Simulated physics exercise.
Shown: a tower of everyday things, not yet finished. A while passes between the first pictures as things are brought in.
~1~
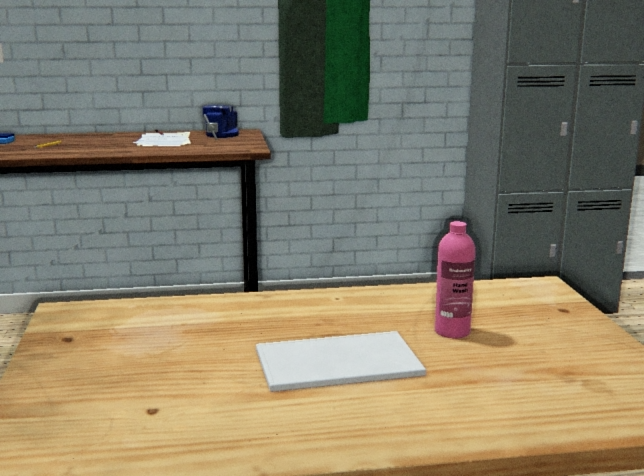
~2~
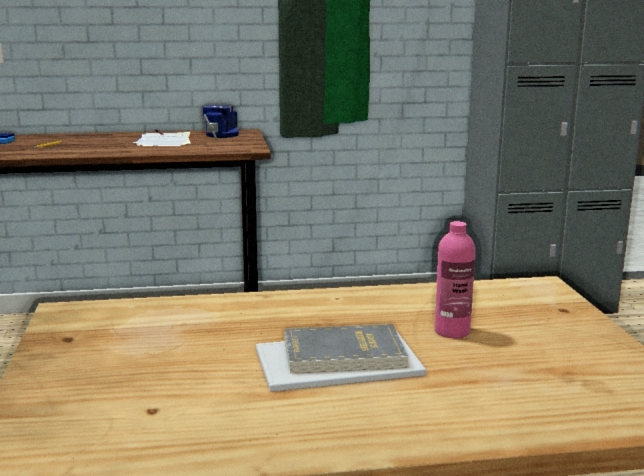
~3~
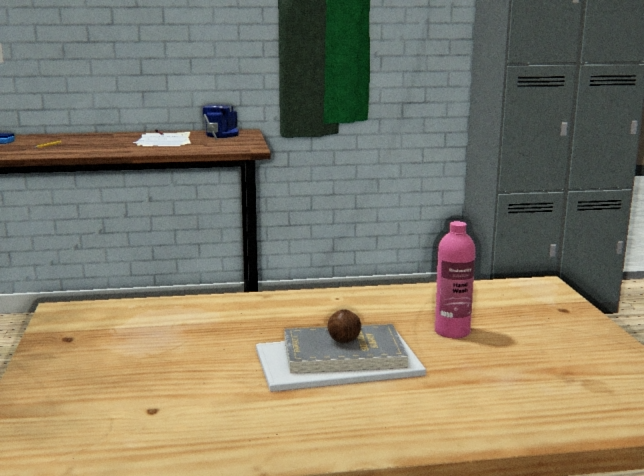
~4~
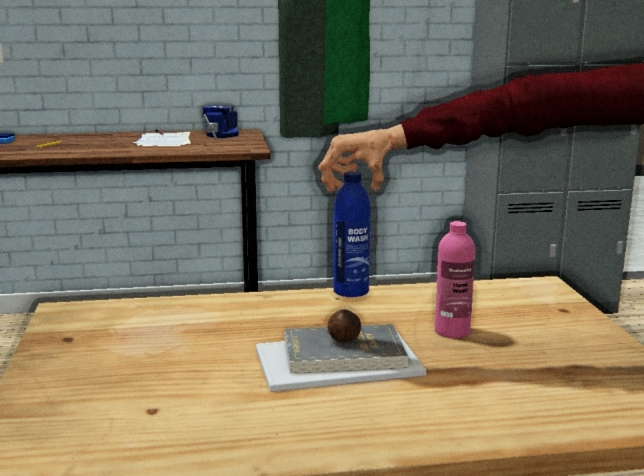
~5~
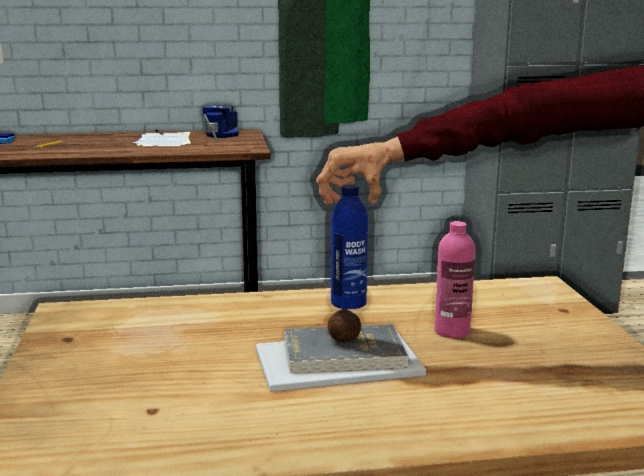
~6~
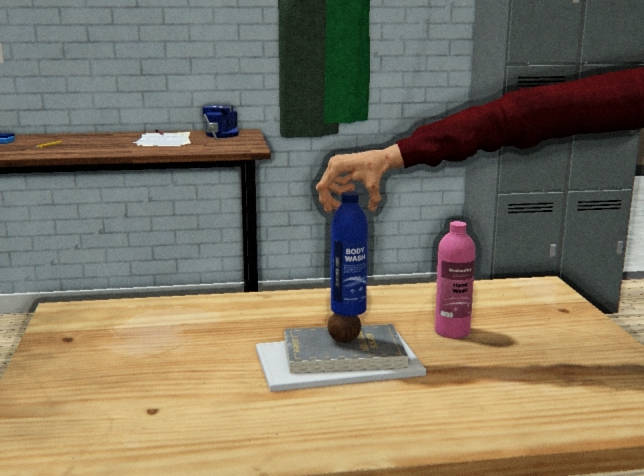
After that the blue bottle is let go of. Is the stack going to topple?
I expect the stack will not stand.
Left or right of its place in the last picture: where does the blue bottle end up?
Rightward.
Then, 0.60 s after the last picture, blue bottle now fallen.
Then, 1.10 s after the last picture, nothing new.
Then, 2.70 s after the last picture, things are still on the move.
By the end, fallen, blue bottle; the other 4 in place. The pile comes apart.
